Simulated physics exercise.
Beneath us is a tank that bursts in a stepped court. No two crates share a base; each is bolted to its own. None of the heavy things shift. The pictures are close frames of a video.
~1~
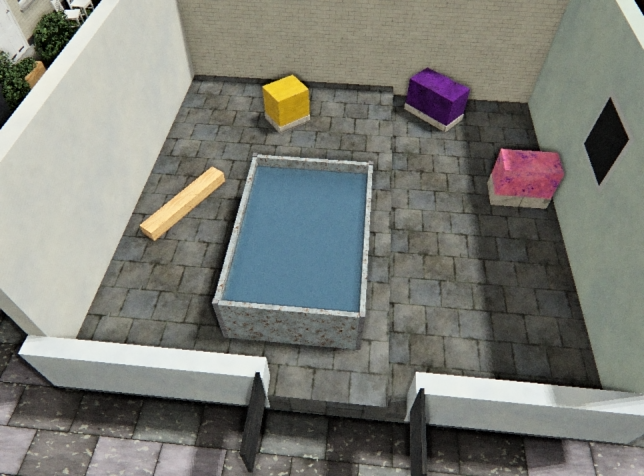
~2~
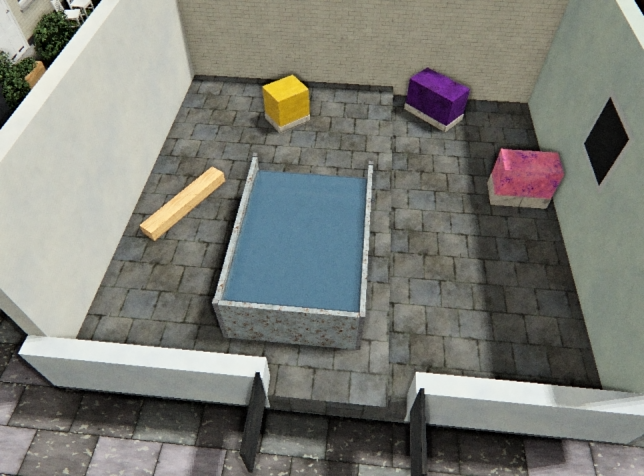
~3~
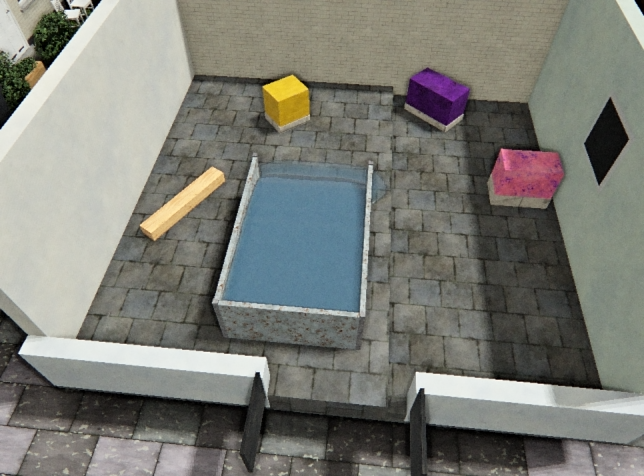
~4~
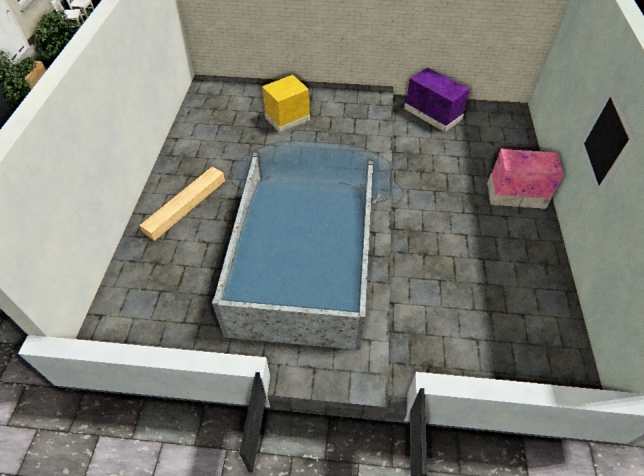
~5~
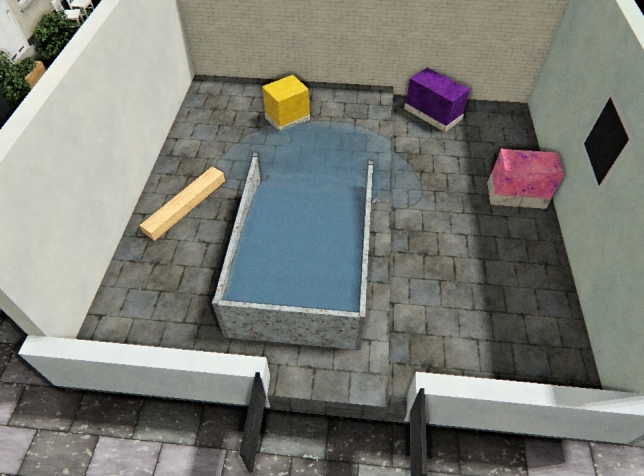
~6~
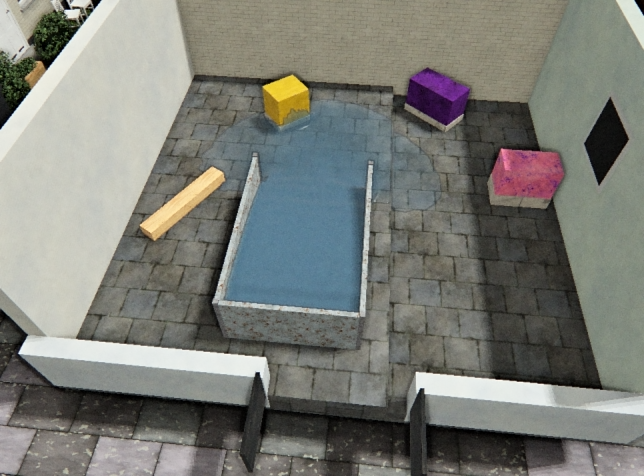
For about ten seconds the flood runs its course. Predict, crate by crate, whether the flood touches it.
My prediction: The pink crate is touched; the purple crate is touched; the yellow crate is touched.
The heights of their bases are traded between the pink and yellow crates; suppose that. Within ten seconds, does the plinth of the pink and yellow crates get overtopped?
Pink crate: Is reached; yellow crate: Is reached.
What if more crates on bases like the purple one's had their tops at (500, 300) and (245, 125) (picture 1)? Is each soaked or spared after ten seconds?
Result, in sequence: Is inundated, is inundated.
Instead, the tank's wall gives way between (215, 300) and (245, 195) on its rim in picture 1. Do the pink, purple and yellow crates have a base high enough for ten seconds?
Result: Pink crate is left untouched, purple crate gets overtopped, yellow crate gets overtopped.
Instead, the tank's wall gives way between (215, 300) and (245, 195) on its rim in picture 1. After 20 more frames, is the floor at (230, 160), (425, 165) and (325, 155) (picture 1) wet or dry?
Soaked / unwetted / soaked.
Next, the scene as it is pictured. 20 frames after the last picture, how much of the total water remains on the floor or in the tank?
100 per cent.
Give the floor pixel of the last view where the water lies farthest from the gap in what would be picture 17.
About at (525, 105).
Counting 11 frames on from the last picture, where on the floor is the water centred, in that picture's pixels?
Point: (320, 167).
A moment on, water covers 35 % of the floor; the pink crate water round its plinth, the purple crate water round its plinth, the yellow crate water round its plinth.
Next, water covers 45 % of the floor; the pink crate water round its plinth, the purple crate water round its plinth, the yellow crate water round its plinth.
Then, water covers 55 % of the floor; the pink crate water round its plinth, the purple crate water round its plinth, the yellow crate water round its plinth.
Later, water covers 90 % of the floor; the pink crate water round its plinth, the purple crate water round its plinth, the yellow crate water round its plinth.
In the end, water covers 95 % of the floor; the pink crate was topped, the purple crate was topped, the yellow crate was topped.
